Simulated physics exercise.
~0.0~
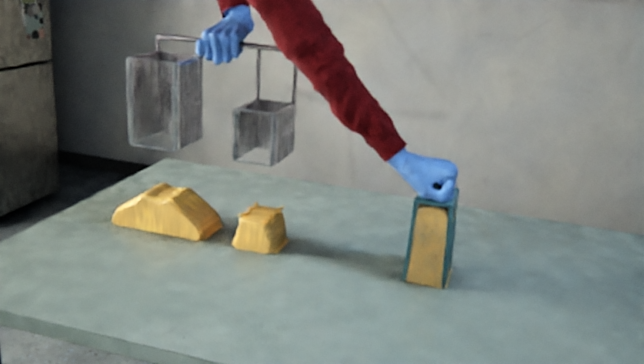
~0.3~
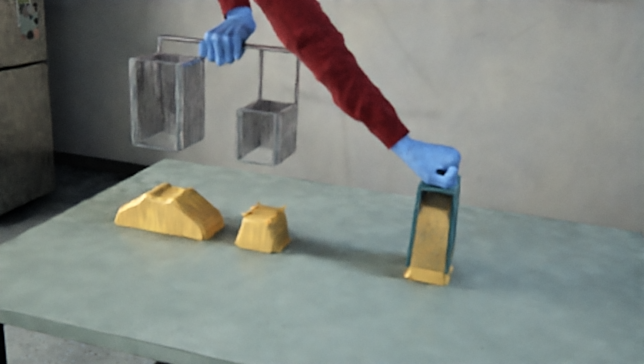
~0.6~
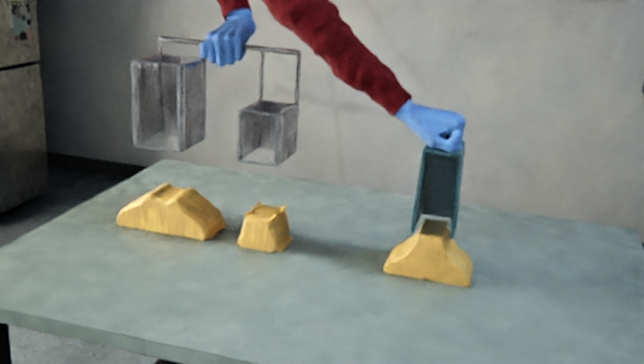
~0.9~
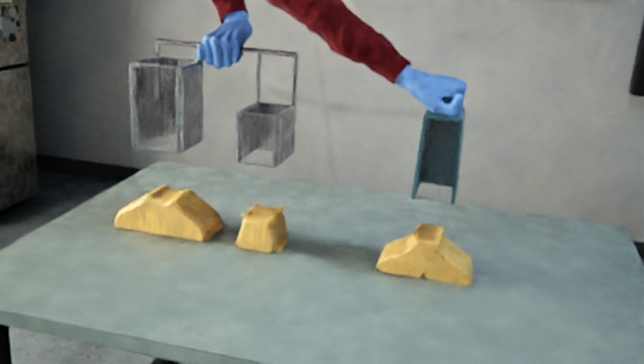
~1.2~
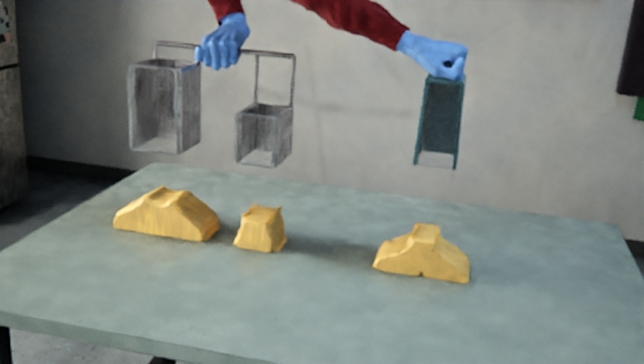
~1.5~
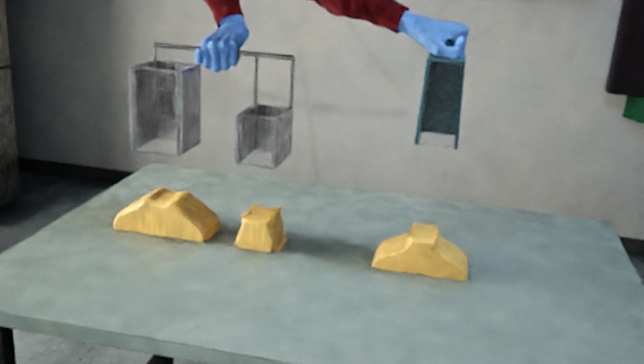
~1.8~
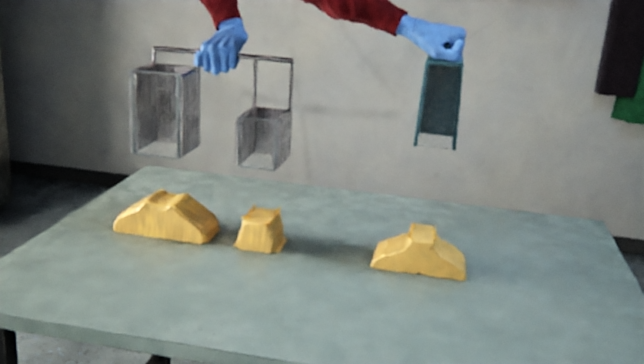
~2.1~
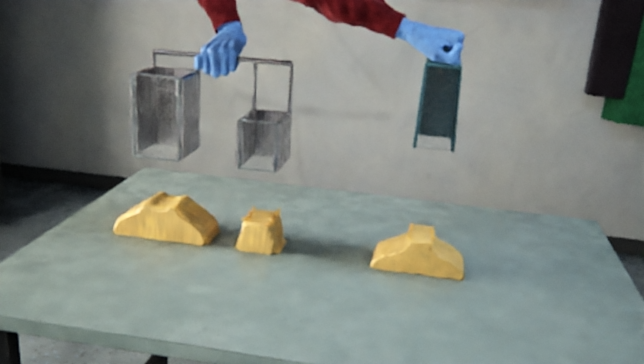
A green tin held upside down by a blue-gloved hand rose off the table, and the yellow mash inside slid out and slumped into a wide, low mound with a small raised top, which then stayed put beside two other lumps while the tin hung above.
